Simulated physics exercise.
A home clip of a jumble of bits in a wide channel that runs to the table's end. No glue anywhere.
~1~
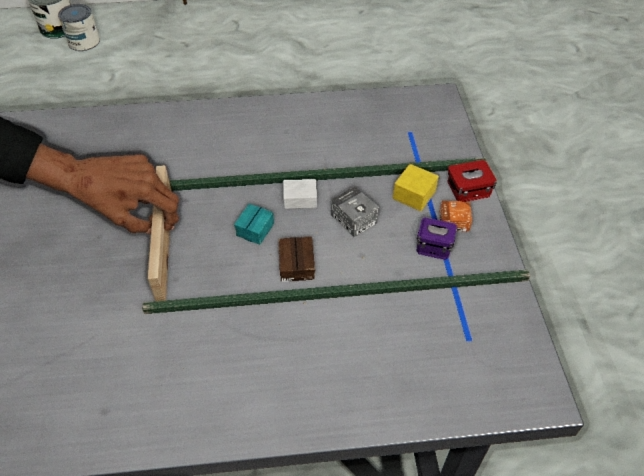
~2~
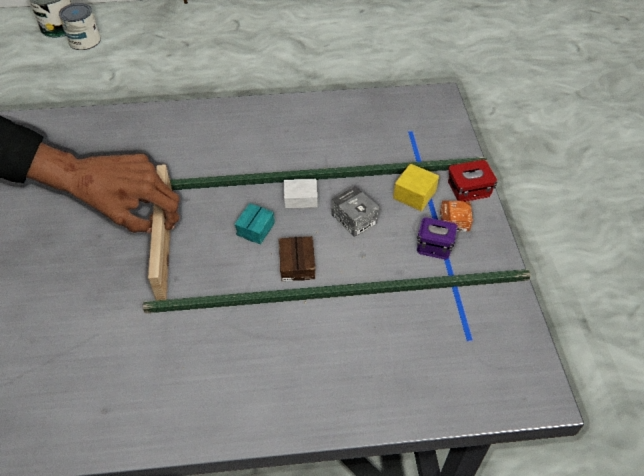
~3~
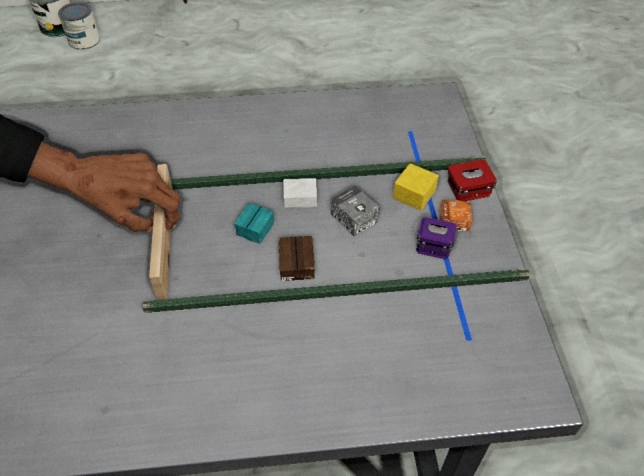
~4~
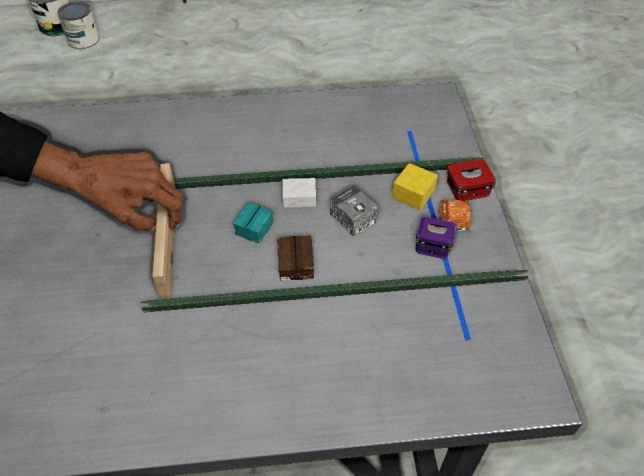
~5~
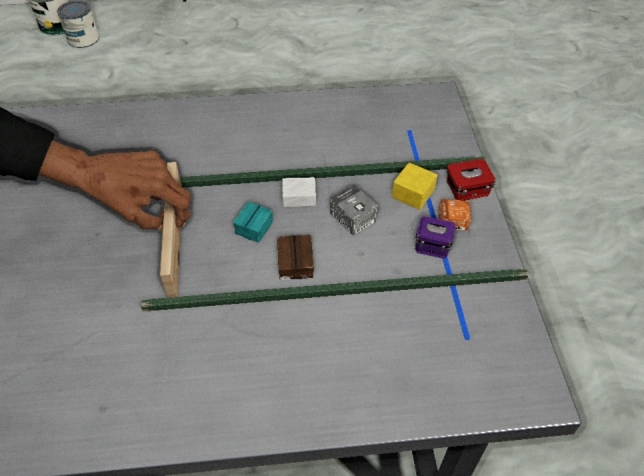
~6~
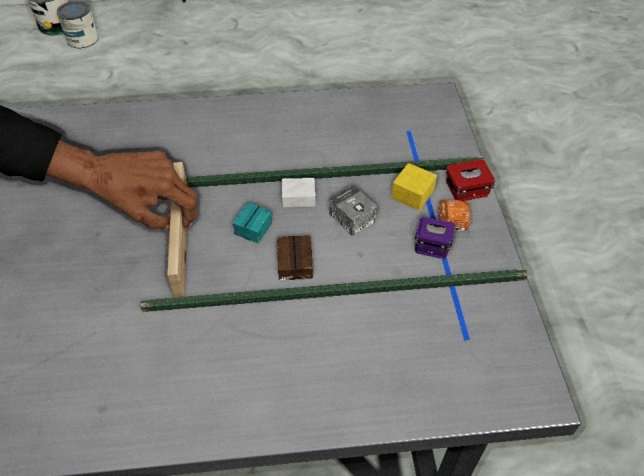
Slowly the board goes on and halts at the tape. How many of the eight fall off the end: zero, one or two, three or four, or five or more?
The number that fall off is one or two.
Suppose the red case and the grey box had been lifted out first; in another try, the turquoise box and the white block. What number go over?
The counts: 0 and 0.
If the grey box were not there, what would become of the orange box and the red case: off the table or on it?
The orange box is kept, the red case drops off.
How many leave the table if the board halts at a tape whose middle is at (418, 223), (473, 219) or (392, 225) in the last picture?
It would be 0, 5 and 0.
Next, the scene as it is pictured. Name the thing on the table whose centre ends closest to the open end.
It is the orange box.
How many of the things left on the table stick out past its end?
That would be 1.
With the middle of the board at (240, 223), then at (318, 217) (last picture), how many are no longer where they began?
By then 1, and 4.
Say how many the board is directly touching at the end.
It touches 3.
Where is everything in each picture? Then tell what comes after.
The first picture shows red case (470, 182); orange box (455, 216); purple case (436, 239); board (161, 231); tape (436, 223).
The second picture shows orange box (456, 216); turquoise box (255, 224).
The third picture shows purple case (436, 239); brown box (297, 258).
The fourth picture shows red case (470, 181); grey box (354, 210).
The fifth picture shows orange box (454, 215); yellow block (414, 186).
The sixth picture shows red case (469, 181); orange box (454, 215); purple case (434, 238); board (178, 228); tape (434, 222).
Soon after, none off yet; red case at rest near (469, 181); orange box at rest near (454, 215); purple case at rest near (434, 238).
At rest, the number that fall off is one or two; fallen, red case.
